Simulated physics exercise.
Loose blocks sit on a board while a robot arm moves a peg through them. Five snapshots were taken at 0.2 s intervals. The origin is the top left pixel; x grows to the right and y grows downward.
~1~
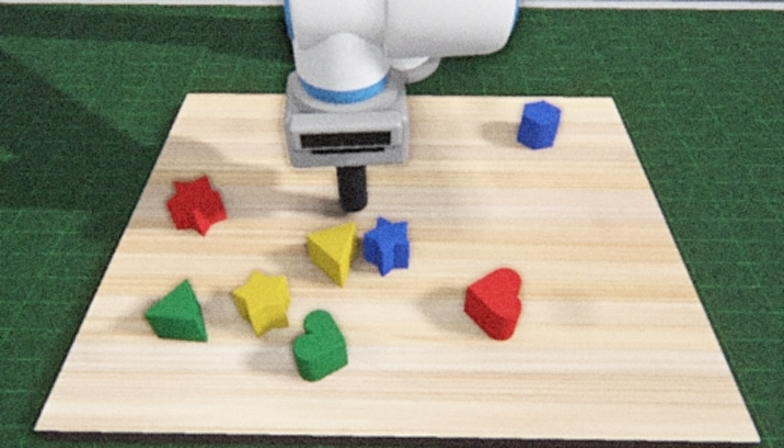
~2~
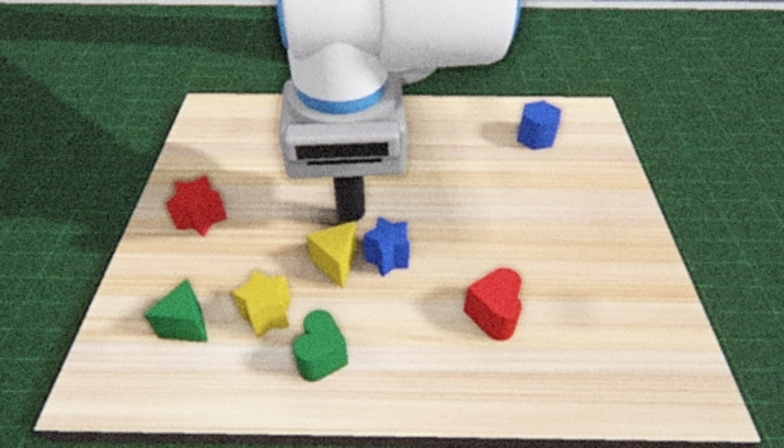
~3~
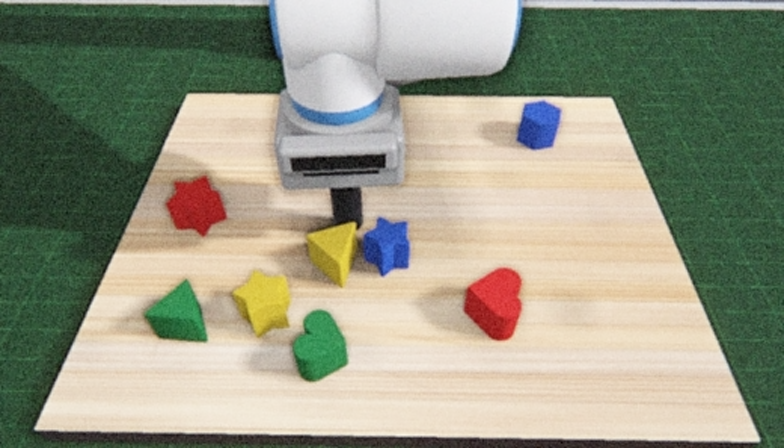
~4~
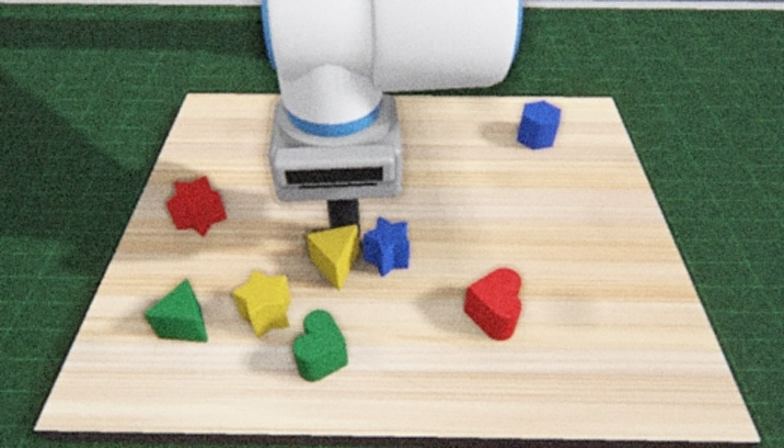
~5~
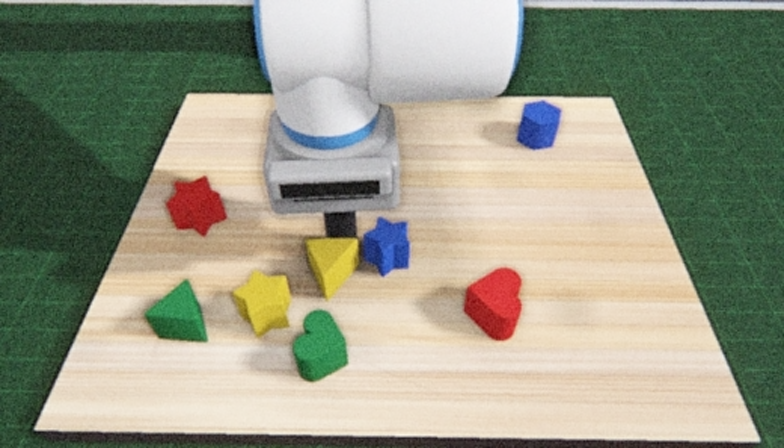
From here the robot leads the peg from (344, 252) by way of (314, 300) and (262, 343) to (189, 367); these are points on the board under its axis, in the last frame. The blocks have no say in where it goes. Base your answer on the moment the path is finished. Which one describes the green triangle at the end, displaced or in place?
The block you're asking about gets moved.
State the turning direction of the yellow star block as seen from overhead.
Clockwise.
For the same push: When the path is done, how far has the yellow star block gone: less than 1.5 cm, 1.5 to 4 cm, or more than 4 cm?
Answer: More than 4 cm.
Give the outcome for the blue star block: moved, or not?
That one stays where it is.
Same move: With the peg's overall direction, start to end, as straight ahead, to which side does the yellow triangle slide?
It moves left.
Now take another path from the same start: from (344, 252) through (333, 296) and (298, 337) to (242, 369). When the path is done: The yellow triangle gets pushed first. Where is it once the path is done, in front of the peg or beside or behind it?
It is driven along in front.
The first path, step by step. One third of the way, peg at (312, 292); yellow star block at (249, 295); yellow triangle at (289, 301), turned 30° clockwise.
Two thirds of the way, peg at (258, 337); green triangle at (166, 303), turned 20° clockwise; yellow star block at (211, 304), turned 60° clockwise; green heart at (318, 342); yellow triangle at (249, 354), turned 15° anticlockwise.
At the end, peg at (185, 360); green triangle at (141, 293), turned 40° clockwise; yellow star block at (175, 309), turned 145° clockwise; green heart at (318, 342); yellow triangle at (246, 358), turned 20° anticlockwise; blue star block in place.
